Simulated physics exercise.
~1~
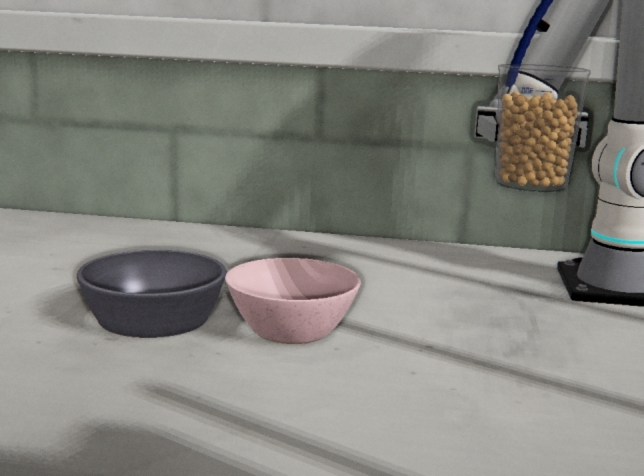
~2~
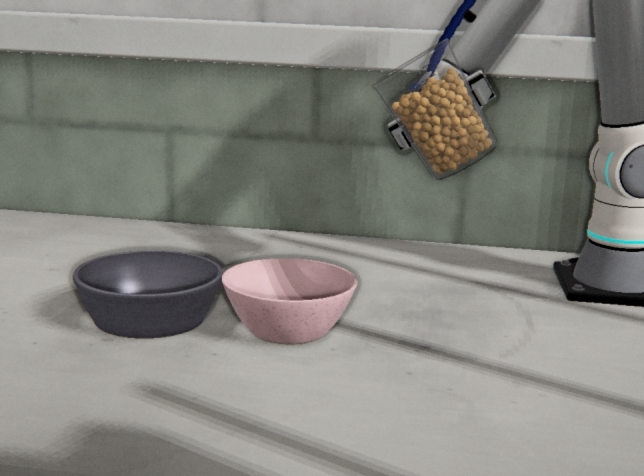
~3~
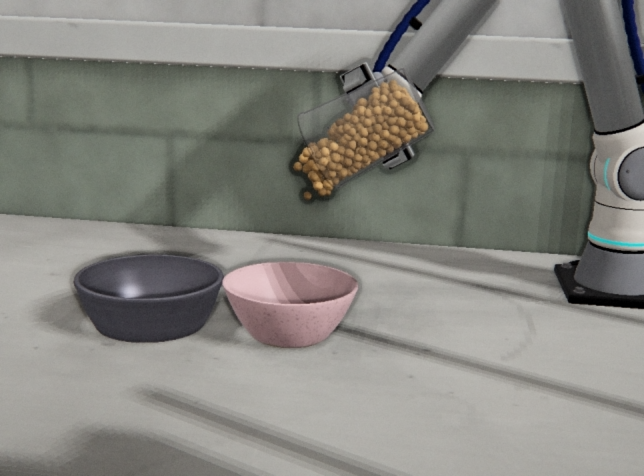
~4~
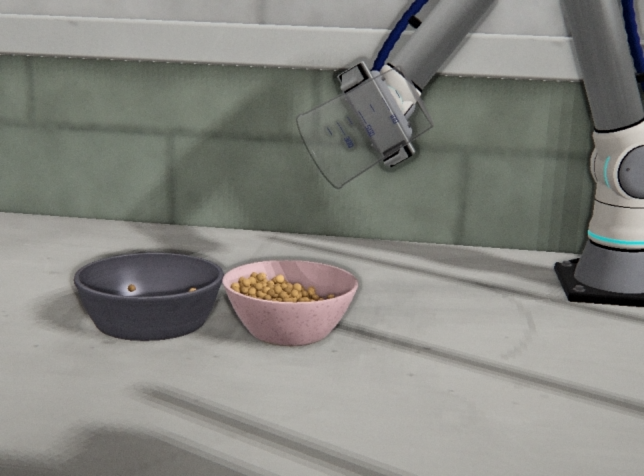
At first, a robot arm on the right holds a clear tumbler full of dried chickpeas upright, above and to the right of a dark bowl and a pink bowl standing side by side on a pale counter. The arm carries the tumbler left and begins to lean it toward the bowls. It moves farther left and tips the tumbler well over, so that chickpeas gather at the rim and start to spill out. By the end the tumbler is empty and still tilted, with nearly all the chickpeas heaped in the pink bowl and only a few in the dark one.
